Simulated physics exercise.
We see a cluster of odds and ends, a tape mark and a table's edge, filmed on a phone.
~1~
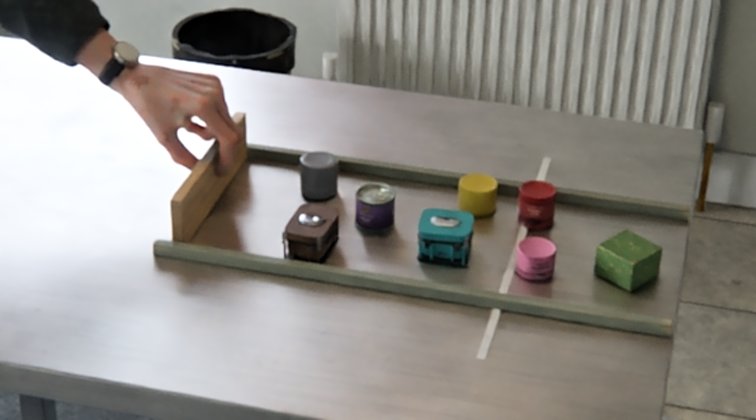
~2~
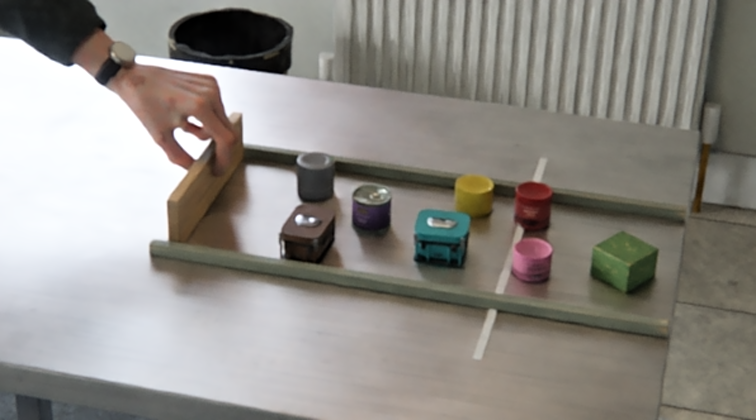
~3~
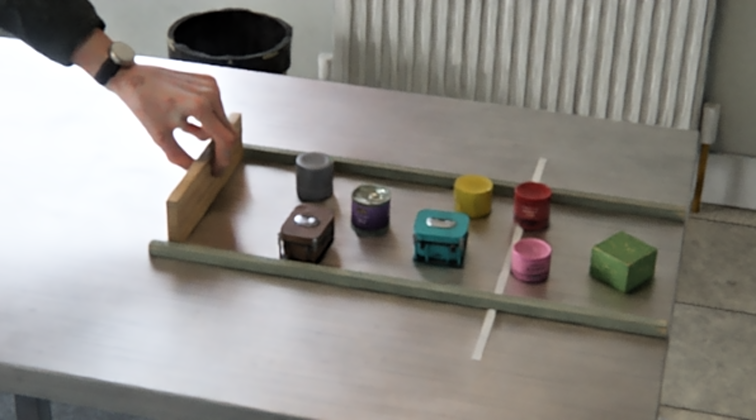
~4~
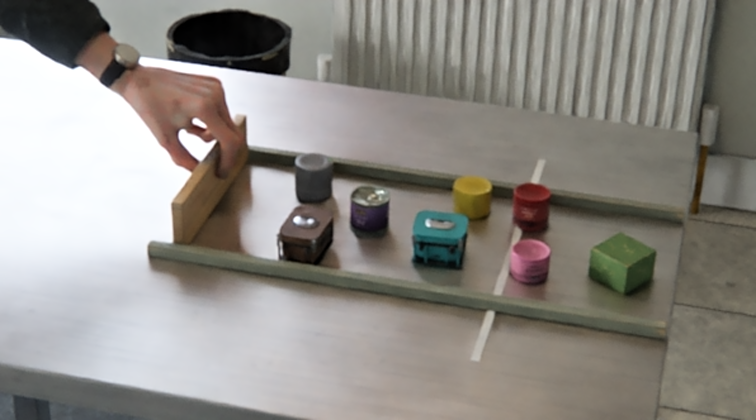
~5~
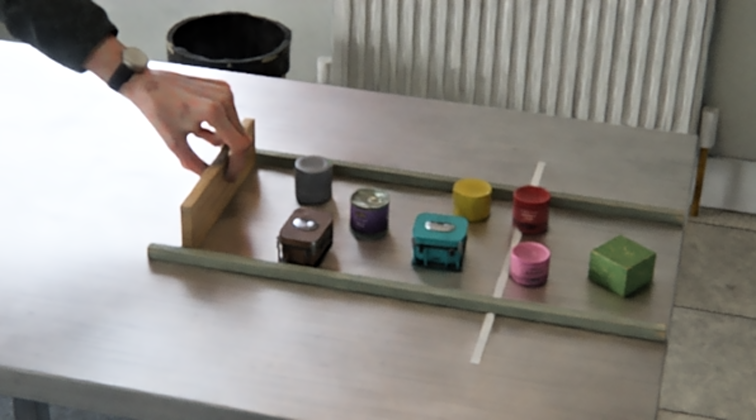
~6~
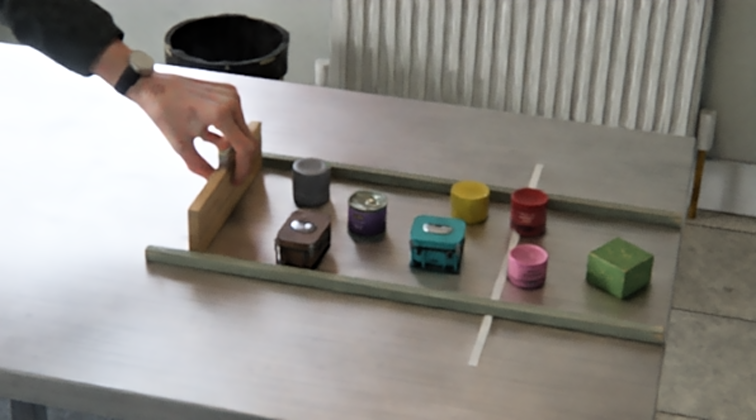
On a table near a radiator, a hand held a wooden board upright between two rails, then moved it slightly right toward some small tubs, cases and a green block, which stayed put.
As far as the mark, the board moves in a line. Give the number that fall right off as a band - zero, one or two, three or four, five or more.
The answer is zero.
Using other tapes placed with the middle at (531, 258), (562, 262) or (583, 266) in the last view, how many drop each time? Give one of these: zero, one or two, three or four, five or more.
Not one; one or two; one to two.
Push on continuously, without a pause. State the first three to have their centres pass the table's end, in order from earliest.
In order: The green block, the turquoise case, the pink tub.
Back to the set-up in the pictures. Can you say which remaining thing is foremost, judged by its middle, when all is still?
That would be the green block.
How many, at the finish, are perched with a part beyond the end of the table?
I'd say 0 of them.
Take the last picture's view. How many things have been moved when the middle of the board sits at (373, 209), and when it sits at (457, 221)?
Moved so far: 3, later 7.
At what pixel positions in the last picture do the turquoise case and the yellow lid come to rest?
In the last picture the turquoise case sits around (572, 266) and the yellow lid around (542, 205).
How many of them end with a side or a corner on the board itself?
Number in contact with it: 4.
Early on, none off yet; green block at rest near (620, 268); pink tub at rest near (528, 266); red tub at rest near (529, 212).
Finally, the number that fall off is zero.
